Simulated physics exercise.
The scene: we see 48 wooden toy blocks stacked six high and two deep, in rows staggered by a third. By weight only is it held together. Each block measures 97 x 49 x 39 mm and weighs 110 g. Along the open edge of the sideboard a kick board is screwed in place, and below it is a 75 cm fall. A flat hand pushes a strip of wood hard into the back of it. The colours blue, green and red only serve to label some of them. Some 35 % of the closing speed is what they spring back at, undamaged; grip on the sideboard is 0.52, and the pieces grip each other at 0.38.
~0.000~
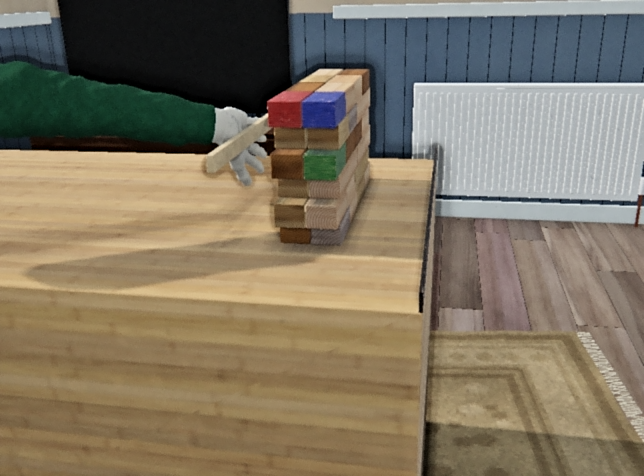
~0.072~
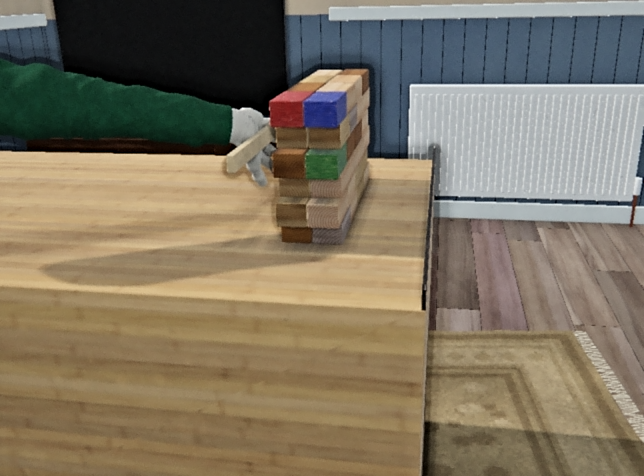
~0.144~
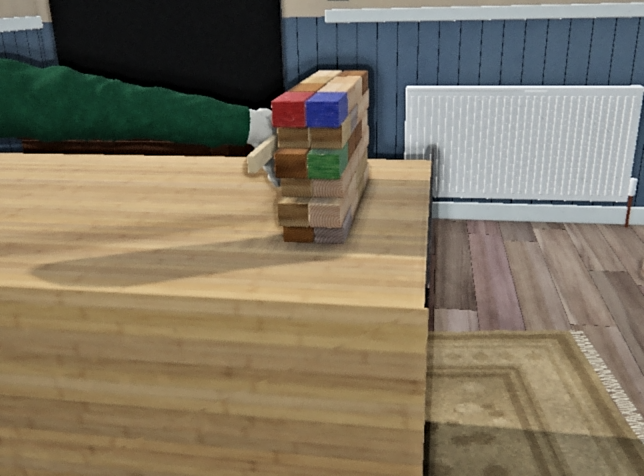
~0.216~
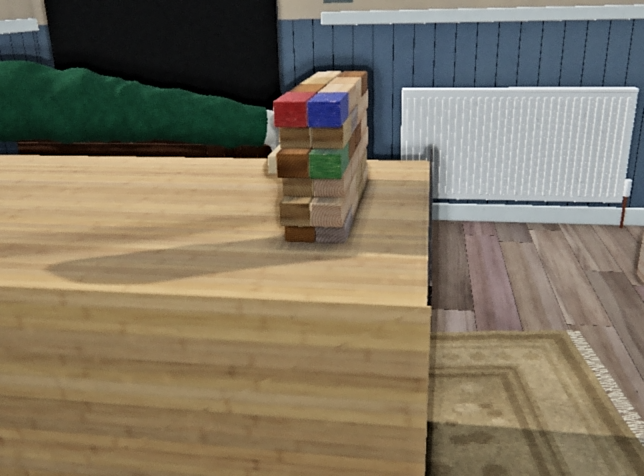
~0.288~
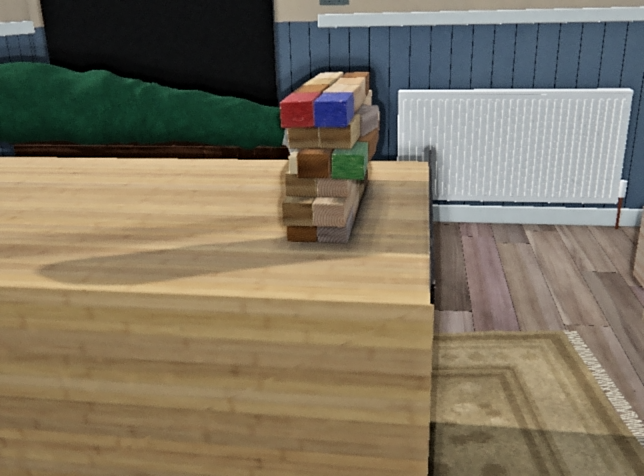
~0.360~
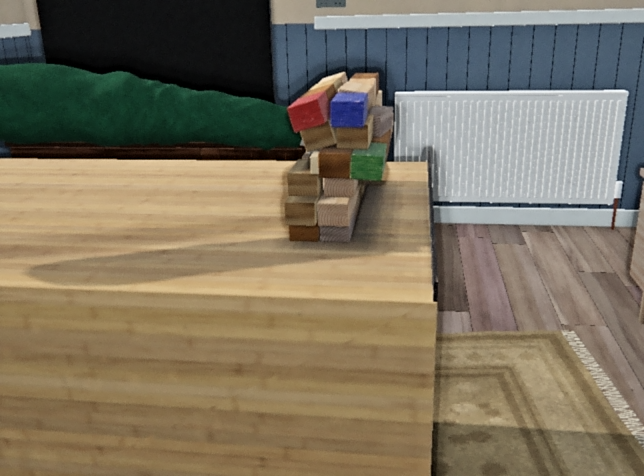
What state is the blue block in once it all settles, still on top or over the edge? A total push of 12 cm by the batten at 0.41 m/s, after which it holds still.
Once it all settles, the blue block is over the edge.
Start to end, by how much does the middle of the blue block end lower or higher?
94 centimetres lower, roughly.
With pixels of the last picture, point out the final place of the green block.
Roughly (392, 230).
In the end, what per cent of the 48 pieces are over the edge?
Near enough 25 per cent of them, I reckon.
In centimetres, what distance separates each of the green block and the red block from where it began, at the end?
Displacement in cm - green: 16; red: 26.
By 0.58 s, none of the 48 blocks over the edge, 37 disturbed; blue block tilted 53°, 59 mm lower; red block on its side.
By 1.04 s, 12 of the 48 blocks over the edge; blue block tilted 68°, 78 cm lower; red block tilted 55°, 17 cm lower.
When it is over (1.8 s), 12 of the 48 blocks over the edge; blue block 94 cm lower; red block 19 cm lower; green block 12 cm lower. In pixels of the last frame, middles, red block near (290, 269).
